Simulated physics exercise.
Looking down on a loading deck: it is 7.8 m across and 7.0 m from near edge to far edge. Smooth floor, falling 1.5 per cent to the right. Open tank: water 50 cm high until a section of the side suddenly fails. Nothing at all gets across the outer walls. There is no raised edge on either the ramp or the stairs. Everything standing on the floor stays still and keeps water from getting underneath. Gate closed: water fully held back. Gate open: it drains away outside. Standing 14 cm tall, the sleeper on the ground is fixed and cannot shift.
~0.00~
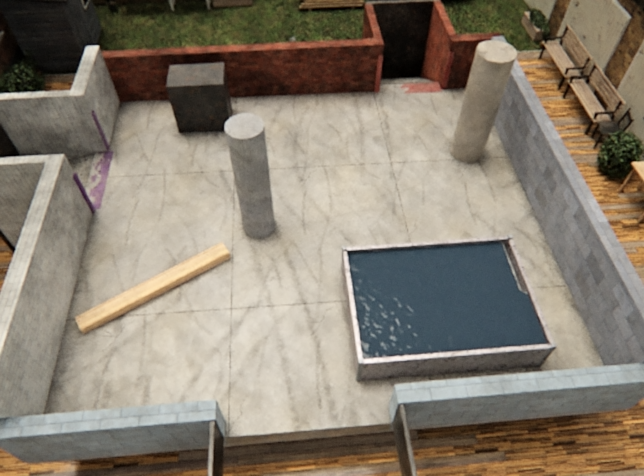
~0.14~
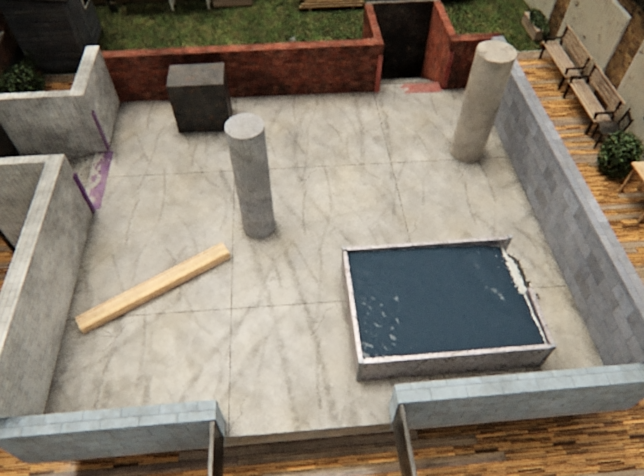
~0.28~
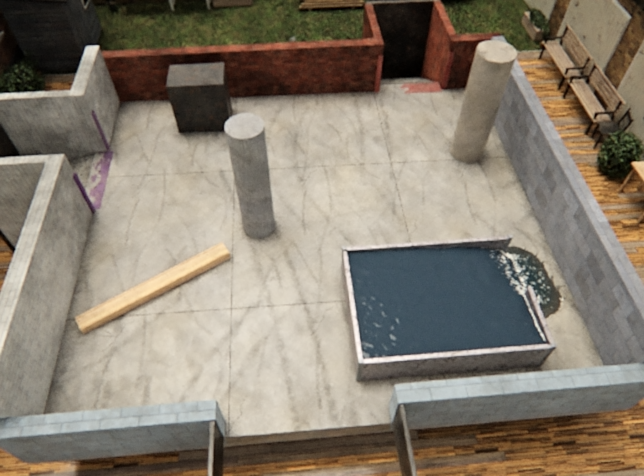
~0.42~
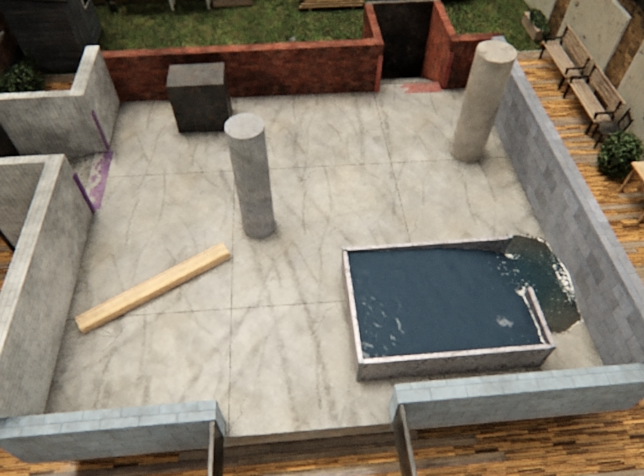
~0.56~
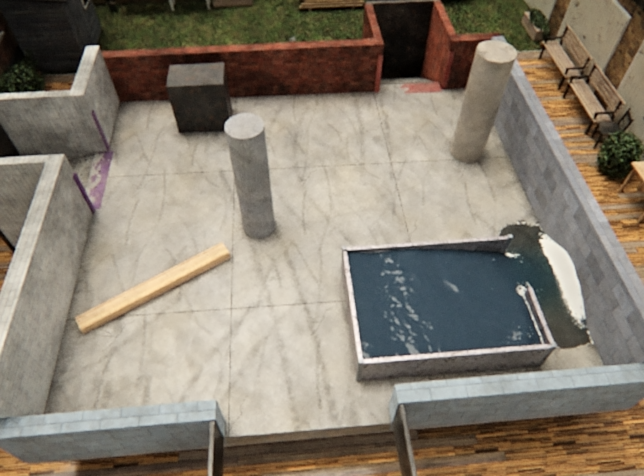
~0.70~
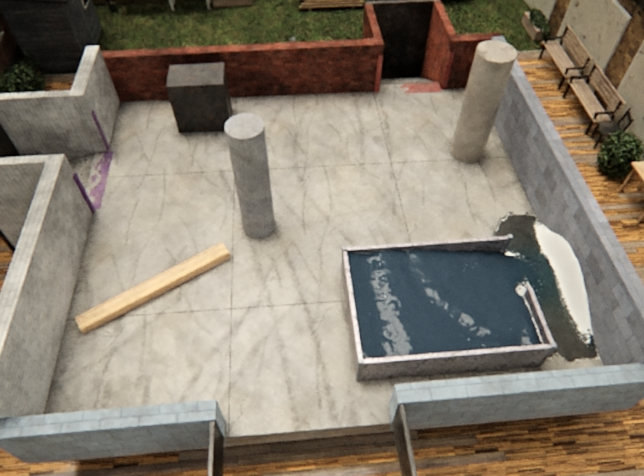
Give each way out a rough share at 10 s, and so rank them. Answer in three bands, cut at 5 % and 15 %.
Gateway from 5 to 15 %, stair shaft (marked red) between 5 and 15 %, basement ramp (marked purple) less than 5 %.
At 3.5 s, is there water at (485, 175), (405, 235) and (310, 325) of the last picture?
Going through the three points: Awash, then not yet touched, then not yet touched.
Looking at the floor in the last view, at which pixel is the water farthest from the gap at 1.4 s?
That would be close to (510, 163).
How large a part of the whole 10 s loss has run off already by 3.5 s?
By that point, around 0 percent.
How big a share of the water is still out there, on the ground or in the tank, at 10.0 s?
Roughly 84 per cent is still there.
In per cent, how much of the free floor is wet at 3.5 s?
Around 30 per cent wet.
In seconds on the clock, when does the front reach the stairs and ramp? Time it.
Stairs 3.2 s, ramp not within the 10 s.
After 1.4 s water covers 10 % of the floor and is deepest (42 cm) near (558, 270); gone so far, the gateway 0 %, the stair shaft (marked red) 0 %, the basement ramp (marked purple) 0 %.
After 2.2 s water covers 15 % of the floor and is deepest (39 cm) near (551, 280); gone so far, the gateway 0 %, the stair shaft (marked red) 0 %, the basement ramp (marked purple) 0 %.
After 3.5 s water covers 30 % of the floor and is deepest (29 cm) near (605, 374); gone so far, the gateway 0 %, the stair shaft (marked red) 0 %, the basement ramp (marked purple) 0 %.
After 6.0 s water covers 50 % of the floor and is deepest (23 cm) near (558, 270); gone so far, the gateway 4 %, the stair shaft (marked red) 3 %, the basement ramp (marked purple) 0 %.
After 10.0 s water covers 65 % of the floor and is deepest (15 cm) near (558, 270); gone so far, the gateway 8 %, the stair shaft (marked red) 8 %, the basement ramp (marked purple) 0 %.
